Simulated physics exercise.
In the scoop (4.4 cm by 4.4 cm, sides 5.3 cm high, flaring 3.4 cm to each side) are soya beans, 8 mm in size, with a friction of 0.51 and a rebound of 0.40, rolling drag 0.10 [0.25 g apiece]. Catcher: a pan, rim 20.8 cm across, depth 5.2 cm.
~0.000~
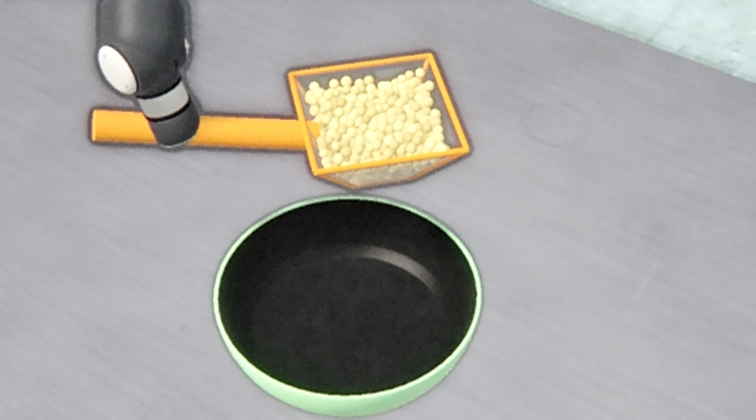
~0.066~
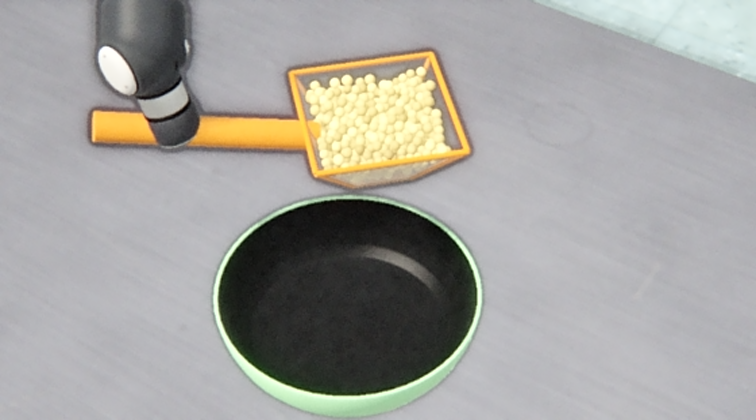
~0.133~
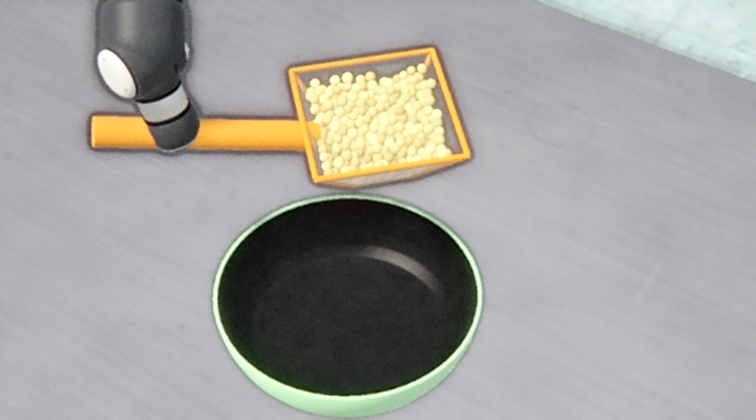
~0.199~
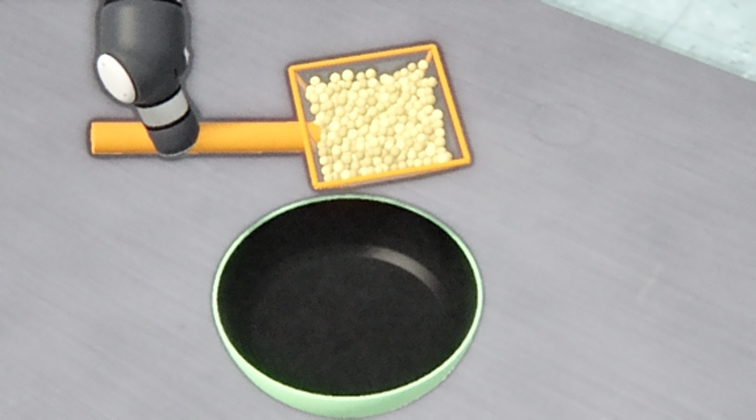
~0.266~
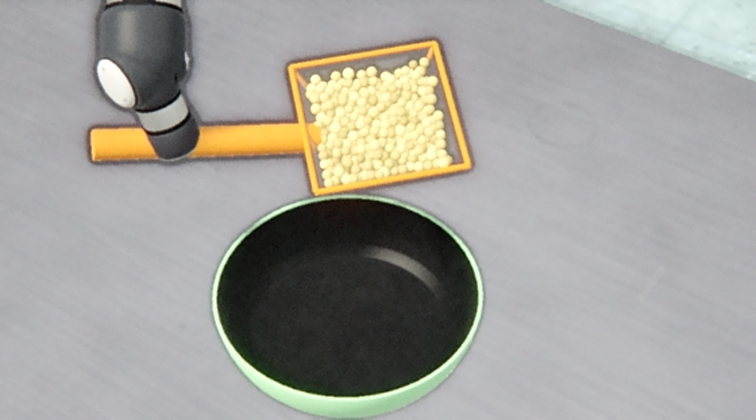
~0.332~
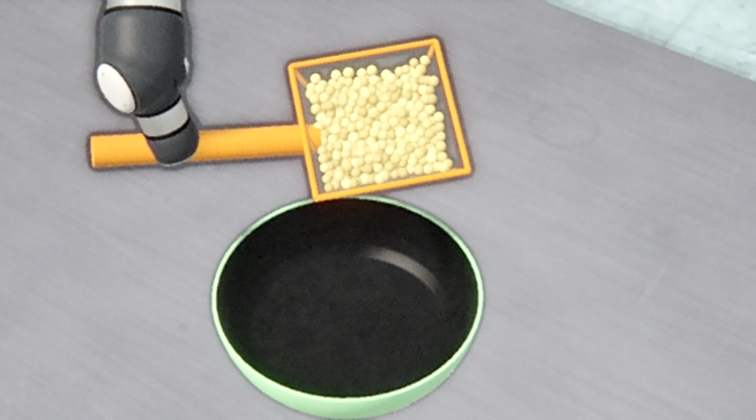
A robotic arm holding an orange-handled scoop full of pale soya beans slowly tilted it a little toward the front, above a black pan with a green rim that stayed still on the gray surface.
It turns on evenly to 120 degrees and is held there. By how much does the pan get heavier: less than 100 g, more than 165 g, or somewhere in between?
My guess is a mid-size share.
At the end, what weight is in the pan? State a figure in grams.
Approx. 150 g.
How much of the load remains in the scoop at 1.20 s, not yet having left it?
Close to 30 in a hundred parts of the load.
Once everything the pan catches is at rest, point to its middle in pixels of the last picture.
(354, 337), roughly.
After 0.80 s, tilt 54 degrees; 0 g in the pan, scoop holds 100 %.
After 1.20 s, tilt 84 degrees; 90 g in the pan, scoop holds 30 %.
Then, at 1.56 s, tilt 110 degrees; 152 g in the pan, scoop holds 0 %.
Then, at 1.90 s, tilt 120 degrees; 152 g in the pan, scoop holds 0 %.
By 2.2 s all is still; 152 g in the pan, scoop holds 0 %.
